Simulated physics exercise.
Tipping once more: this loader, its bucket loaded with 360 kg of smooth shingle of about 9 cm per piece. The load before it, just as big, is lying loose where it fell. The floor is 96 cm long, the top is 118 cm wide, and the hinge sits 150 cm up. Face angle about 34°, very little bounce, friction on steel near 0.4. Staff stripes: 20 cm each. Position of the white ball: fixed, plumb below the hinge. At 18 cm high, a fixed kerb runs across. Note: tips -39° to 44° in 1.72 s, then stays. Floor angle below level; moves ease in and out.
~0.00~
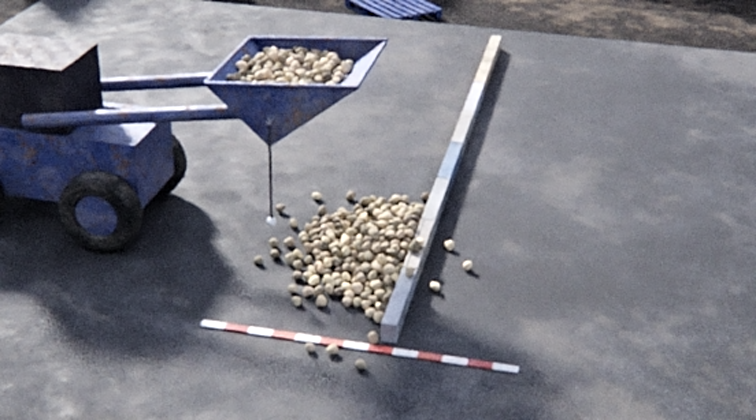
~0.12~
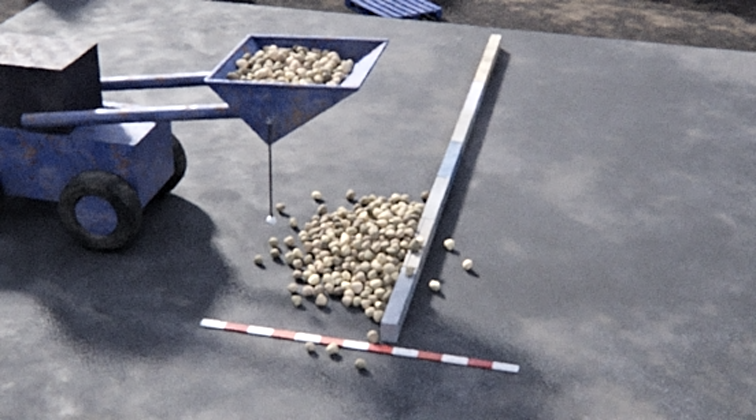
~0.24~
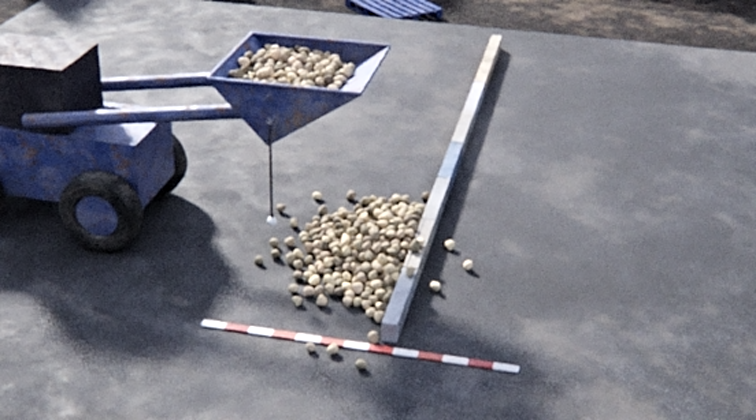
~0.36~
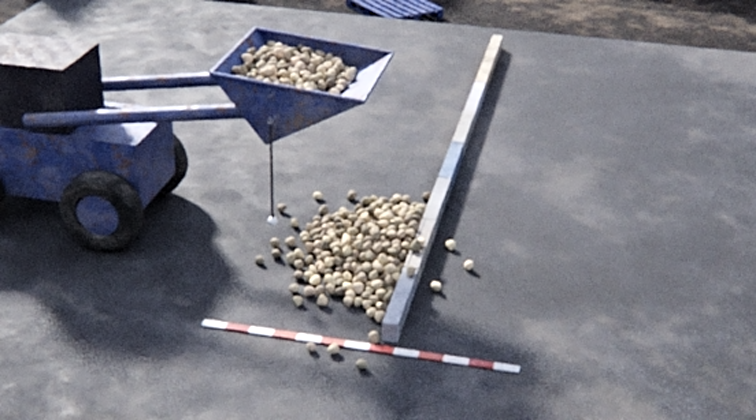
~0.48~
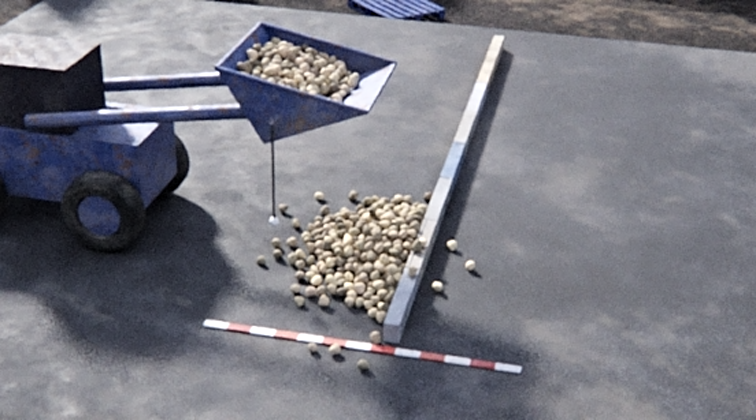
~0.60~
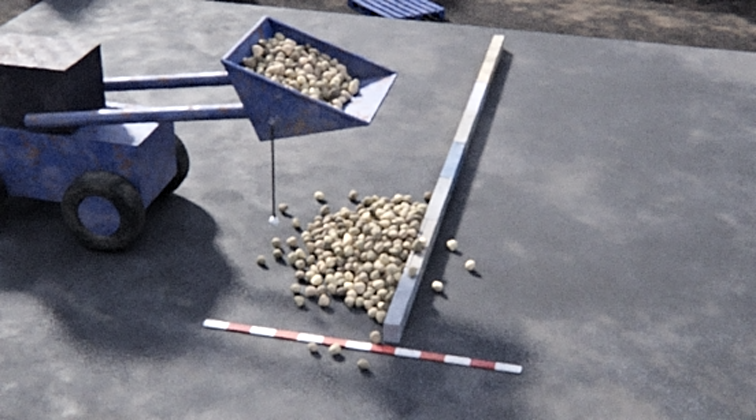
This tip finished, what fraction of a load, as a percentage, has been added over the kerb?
About 25 per cent of a load.
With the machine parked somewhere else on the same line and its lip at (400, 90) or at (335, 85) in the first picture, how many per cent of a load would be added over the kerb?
Close to 70 per cent, followed by close to 10 per cent.
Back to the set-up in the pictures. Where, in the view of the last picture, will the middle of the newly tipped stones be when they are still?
The middle lies near (396, 238) in the last picture.
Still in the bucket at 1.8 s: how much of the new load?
Roughly 20 per cent of its load.
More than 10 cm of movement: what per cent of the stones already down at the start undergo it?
Close to 10 in a hundred of them.
After 1.3 s the floor is at 31°; in per cent of one load, 98 in the bucket, 101 on this side of the kerb, 1 over the kerb; the foremost stones are at (428, 261).
After 1.8 s the floor is at 44°; in per cent of one load, 19 in the bucket, 180 on this side of the kerb, 1 over the kerb; the foremost stones are at (437, 254).
After 2.2 s the floor is at 44°; in per cent of one load, 0 in the bucket, 182 on this side of the kerb, 18 over the kerb; the foremost stones are at (485, 262).
After 5.0 s the floor is at 44°; in per cent of one load, 0 in the bucket, 174 on this side of the kerb, 26 over the kerb; the foremost stones are at (570, 264). Net gain over the kerb, 25.
